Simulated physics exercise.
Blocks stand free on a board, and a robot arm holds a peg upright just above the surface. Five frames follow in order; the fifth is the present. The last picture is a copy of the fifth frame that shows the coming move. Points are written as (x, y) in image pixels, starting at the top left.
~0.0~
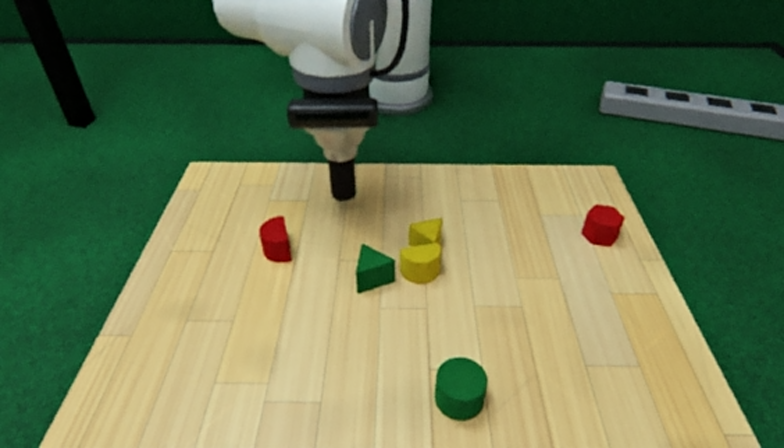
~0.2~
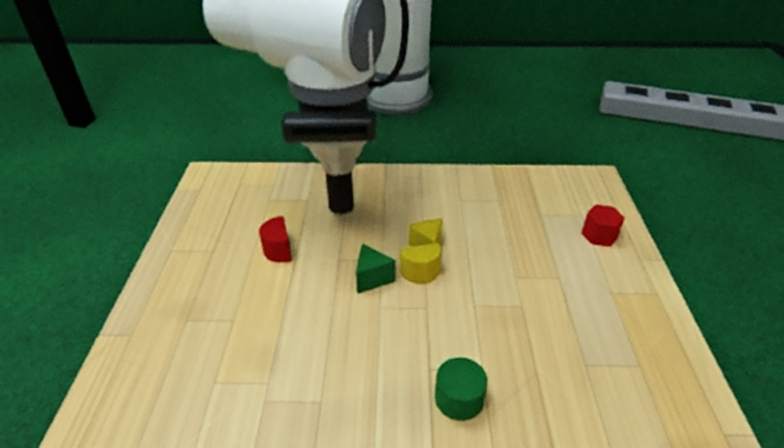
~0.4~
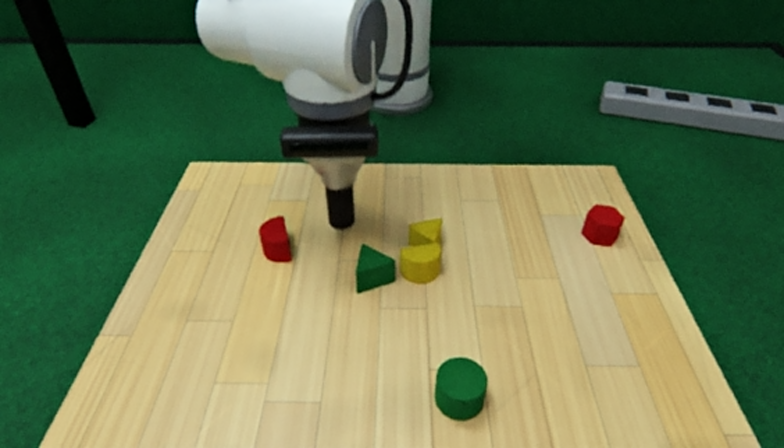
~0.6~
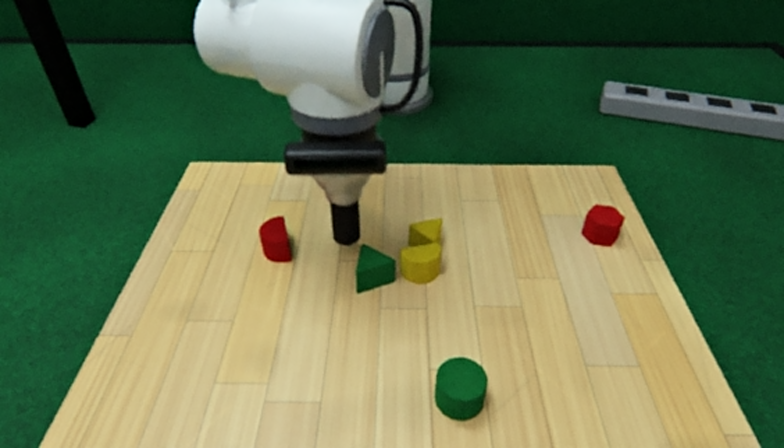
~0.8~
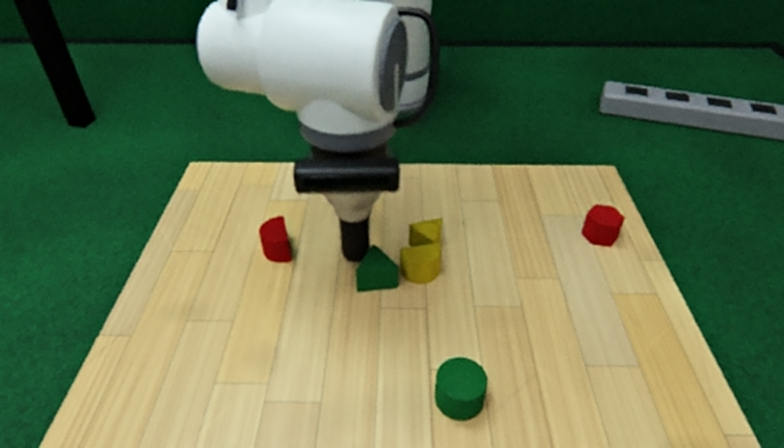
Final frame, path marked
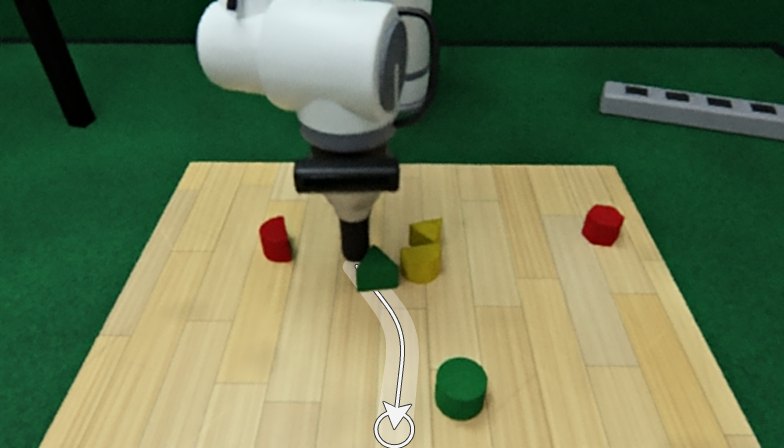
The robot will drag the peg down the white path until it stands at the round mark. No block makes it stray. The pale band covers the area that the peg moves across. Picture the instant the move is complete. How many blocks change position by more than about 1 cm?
The count will be 1.
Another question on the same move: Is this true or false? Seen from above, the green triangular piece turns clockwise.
That is false.
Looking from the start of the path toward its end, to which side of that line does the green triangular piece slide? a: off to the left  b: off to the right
a: Off to the left.
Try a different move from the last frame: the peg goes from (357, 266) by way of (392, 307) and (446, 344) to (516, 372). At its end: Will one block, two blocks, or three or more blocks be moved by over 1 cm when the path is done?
When the path ends, I think you'll find one block out of place by more than 1 cm.
Drawn move, from (357, 266) through (388, 307) and (402, 361) to (394, 429).
On the path given first. One third of the way, peg at (389, 295); green triangular piece at (418, 290), turned 20° anticlockwise.
Two thirds of the way, peg at (402, 349); green triangular piece at (426, 296), turned 45° anticlockwise.
At the end, peg at (394, 416); green triangular piece at (426, 296), turned 45° anticlockwise; green round block still.
